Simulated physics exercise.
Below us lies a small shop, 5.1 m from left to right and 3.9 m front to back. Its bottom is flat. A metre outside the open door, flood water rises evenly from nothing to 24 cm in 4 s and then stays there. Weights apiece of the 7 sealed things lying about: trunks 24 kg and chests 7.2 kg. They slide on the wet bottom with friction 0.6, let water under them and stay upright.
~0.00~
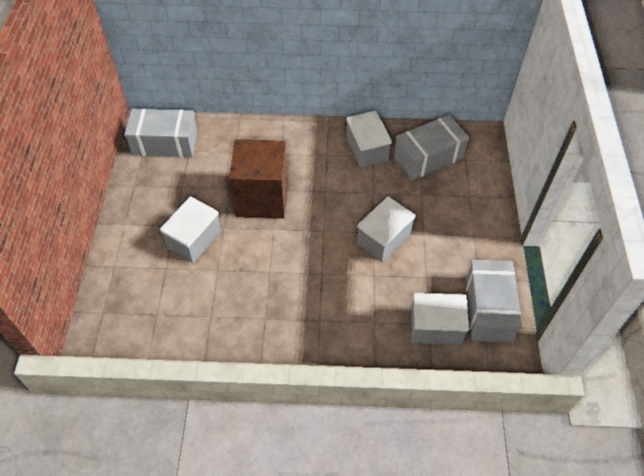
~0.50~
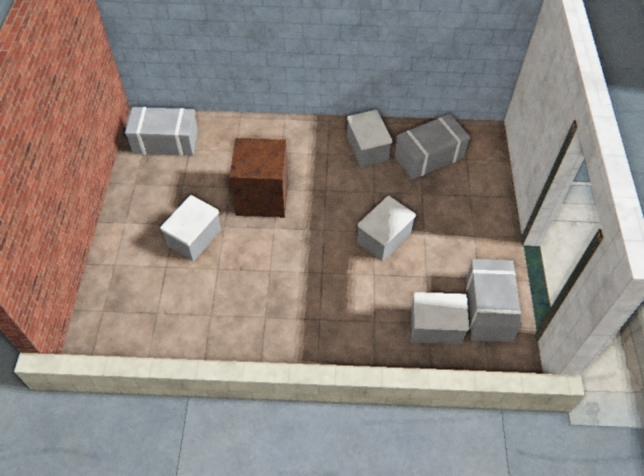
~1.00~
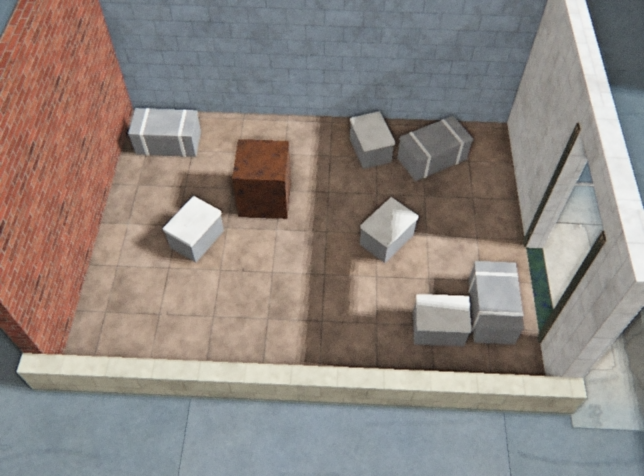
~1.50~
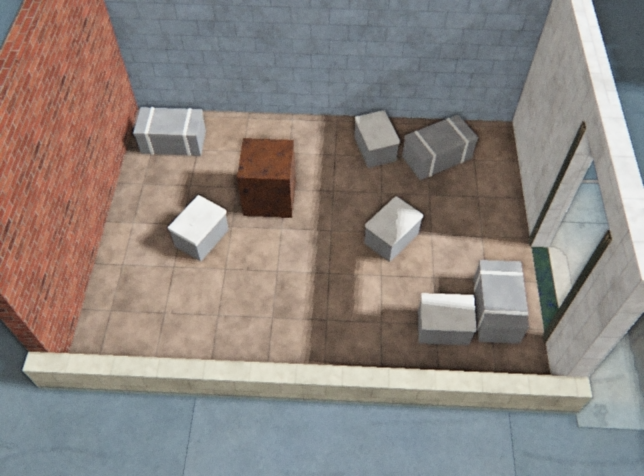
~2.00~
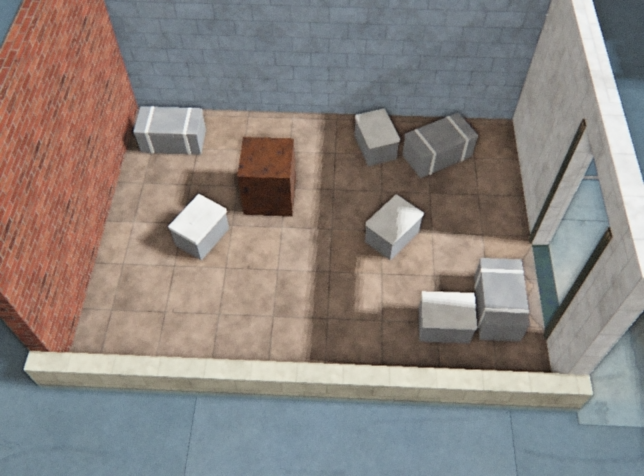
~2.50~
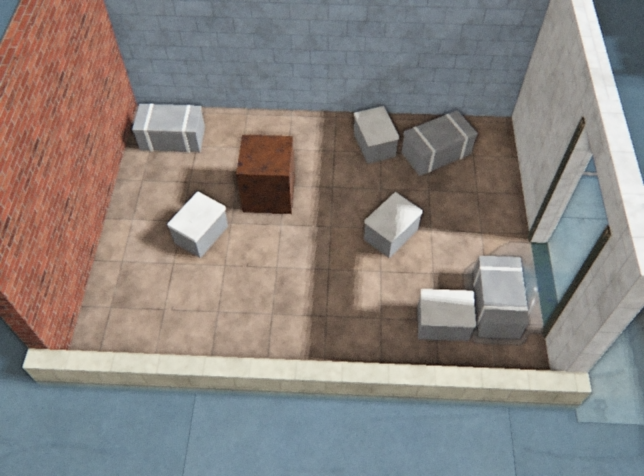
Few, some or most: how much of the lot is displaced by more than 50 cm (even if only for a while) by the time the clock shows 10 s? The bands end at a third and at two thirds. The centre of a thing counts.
Share: From one to two thirds.
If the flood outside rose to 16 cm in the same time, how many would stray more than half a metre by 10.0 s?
In that case 3 of them.
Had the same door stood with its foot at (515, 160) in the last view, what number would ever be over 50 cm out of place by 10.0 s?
Then 4.
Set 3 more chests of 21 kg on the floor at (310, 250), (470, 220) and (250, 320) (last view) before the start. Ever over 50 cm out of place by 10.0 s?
In turn: Past it, less, more.
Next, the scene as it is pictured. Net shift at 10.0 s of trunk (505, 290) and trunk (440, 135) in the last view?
In turn: 400 cm, 0 cm.
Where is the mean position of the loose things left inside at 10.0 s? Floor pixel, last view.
Around (240, 199).
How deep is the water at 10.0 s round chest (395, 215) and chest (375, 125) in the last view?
About 11 and 5 cm.
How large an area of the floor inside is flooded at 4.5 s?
Roughly 6.0 m2.
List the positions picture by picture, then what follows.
A trunk at (496, 292), on the bottom; a trunk at (433, 137) rests on the ground; water covers 0.0 m2; 0 of 7 have shifted, in the first picture.
A trunk at (496, 292) rests on the ground; a trunk at (434, 136), on the bottom; 0.0 m2 under water; 0 of 7 have shifted, in the second picture.
A trunk at (499, 294), on the bottom; a trunk at (436, 138), on the bottom; 0.0 m2 under water; 0 of 7 have shifted, in the third picture.
A trunk at (504, 293) rests on the ground; a trunk at (441, 137) rests on the ground; 0.0 m2 under water; 0 of 7 have shifted, in the fourth picture.
A trunk at (505, 291) rests on the ground; a trunk at (442, 135) rests on the ground; water covers 0.1 m2; 0 of 7 have shifted, in the fifth picture.
A trunk at (503, 288) rests on the ground; a trunk at (441, 133), on the bottom; 0.4 m2 under water; 0 of 7 have shifted, in the sixth picture.
After 3.5 s 0 of 7 are over 50 cm from their spots; 0 afloat.
After 4.5 s 1 of 7 are over 50 cm from their spots; 0 afloat.
After 7.0 s 3 of 7 are over 50 cm from their spots; 2 afloat.
After 10.0 s 4 of 7 are over 50 cm from their spots, and 4 have been at some point; 6 afloat.
